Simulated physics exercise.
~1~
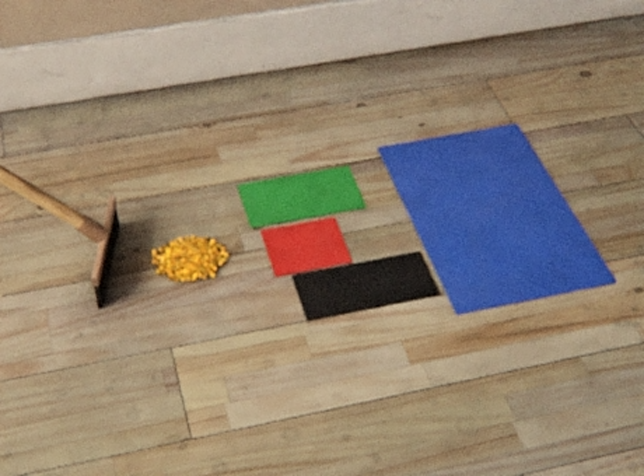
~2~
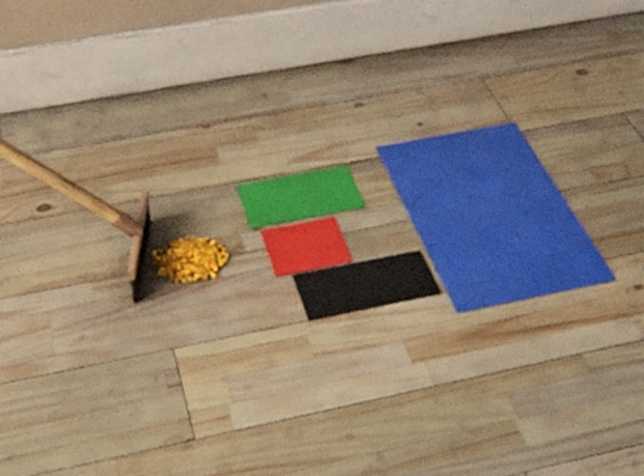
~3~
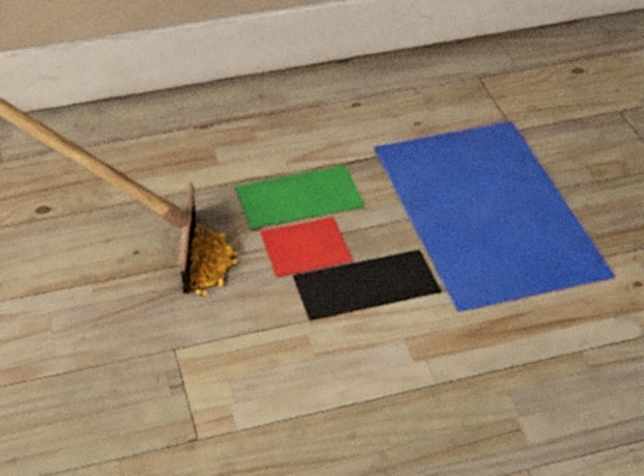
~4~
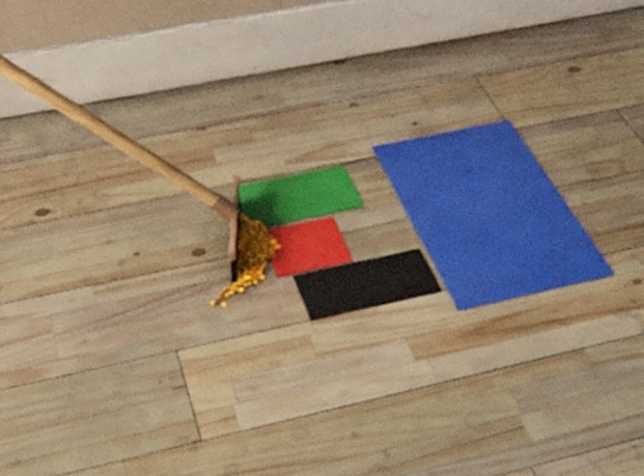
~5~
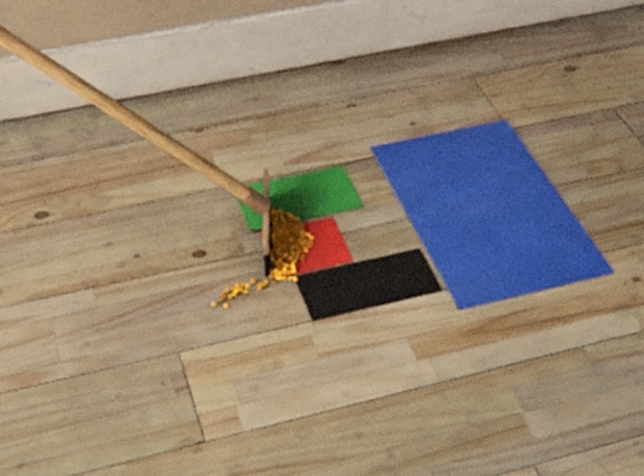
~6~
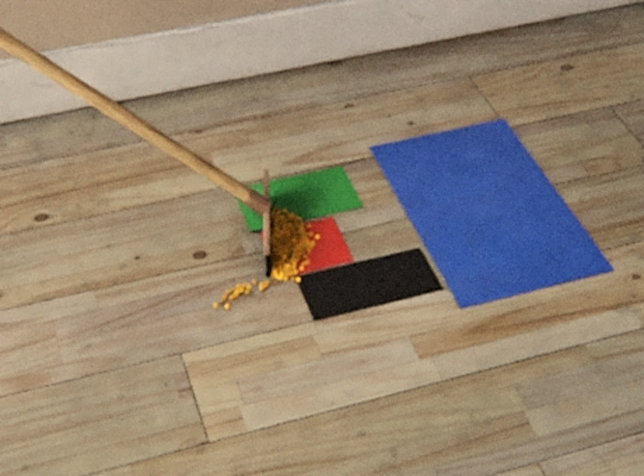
A squeegee pushes yellow kernels rightward, leaving most on the red mat and some trailing behind.
